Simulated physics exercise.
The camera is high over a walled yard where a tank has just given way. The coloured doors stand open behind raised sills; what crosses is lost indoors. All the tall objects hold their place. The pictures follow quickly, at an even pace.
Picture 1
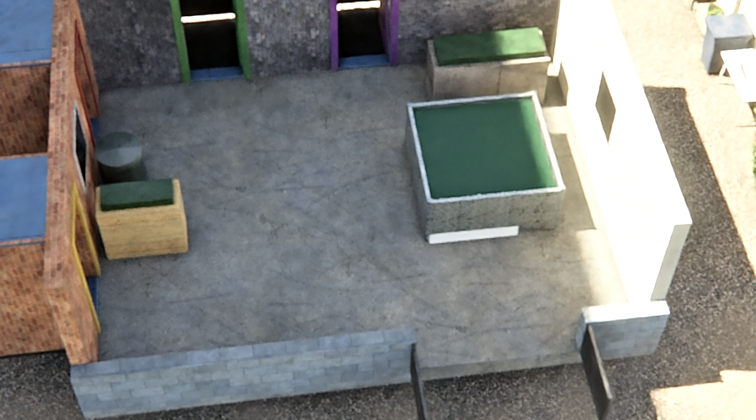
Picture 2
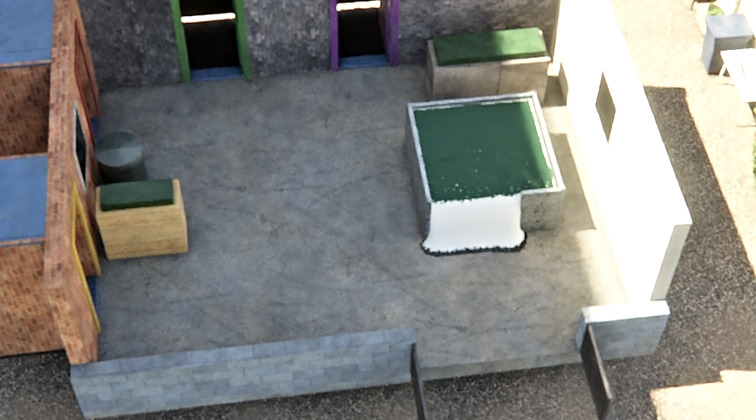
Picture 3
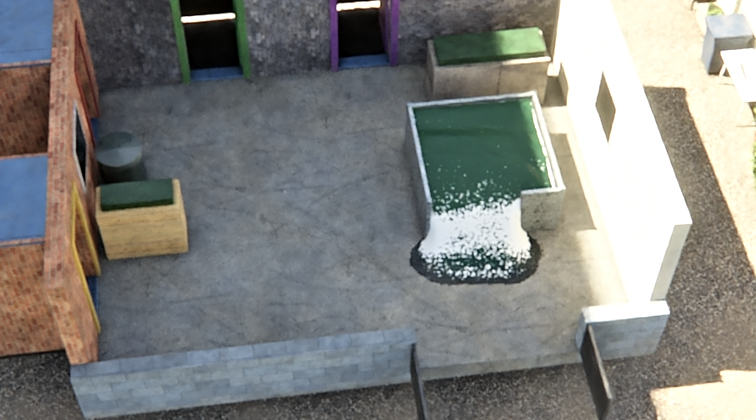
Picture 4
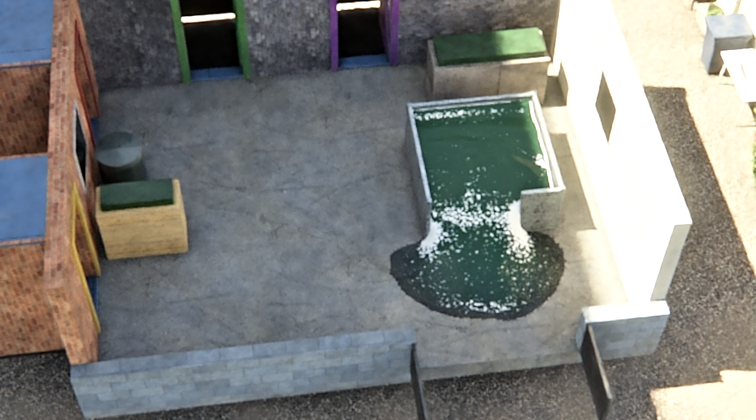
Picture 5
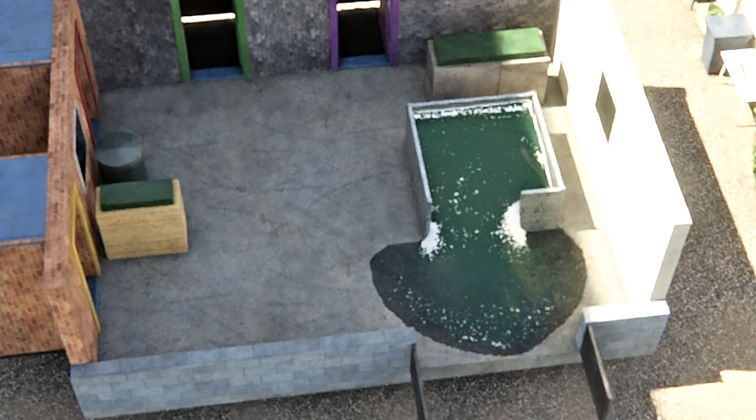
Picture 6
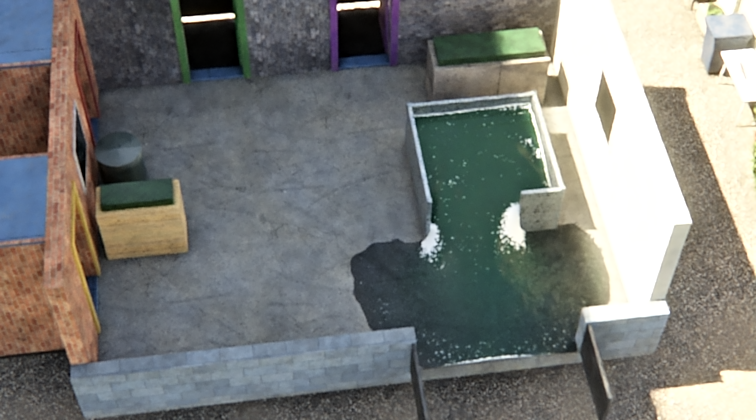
In a walled yard, green water bursts from a tank and spreads across the ground.
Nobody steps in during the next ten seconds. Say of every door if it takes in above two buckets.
One by one: The green door holds within the limit; the purple door holds within the limit; the red door holds within the limit; the yellow door floods.
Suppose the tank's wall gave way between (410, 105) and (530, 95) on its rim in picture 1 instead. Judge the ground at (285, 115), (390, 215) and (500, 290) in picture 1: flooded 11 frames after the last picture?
As listed: Wet, dry, not flooded.
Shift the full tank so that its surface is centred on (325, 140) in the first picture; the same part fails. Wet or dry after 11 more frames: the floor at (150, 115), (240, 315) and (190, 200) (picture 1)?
One after the other: No water, awash, no water.
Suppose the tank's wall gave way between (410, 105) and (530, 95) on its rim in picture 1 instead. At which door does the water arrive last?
Last comes the one in yellow.
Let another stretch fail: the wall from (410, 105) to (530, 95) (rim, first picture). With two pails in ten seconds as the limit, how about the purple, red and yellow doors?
My reading: The purple door passes that mark; the red door floods; the yellow door stays under.
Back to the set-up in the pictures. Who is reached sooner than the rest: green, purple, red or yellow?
First comes the door marked yellow.
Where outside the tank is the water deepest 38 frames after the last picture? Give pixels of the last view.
At about (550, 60).
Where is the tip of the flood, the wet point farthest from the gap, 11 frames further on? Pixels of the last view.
Roughly at (164, 381).
A moment on, water covers 20 % of the floor; the green door not reached, the purple door not reached, the red door not reached, the yellow door not reached.
Next, water covers 25 % of the floor; the green door not reached, the purple door not reached, the red door not reached, the yellow door not reached.
Then, water covers 40 % of the floor; the green door not reached, the purple door not reached, the red door not reached, the yellow door under two buckets in.
Later, water covers 50 % of the floor; the green door not reached, the purple door not reached, the red door wet at the sill, nothing in, the yellow door over two buckets in.
In the end, water covers 70 % of the floor; the green door not reached, the purple door wet at the sill, nothing in, the red door wet at the sill, nothing in, the yellow door over two buckets in.
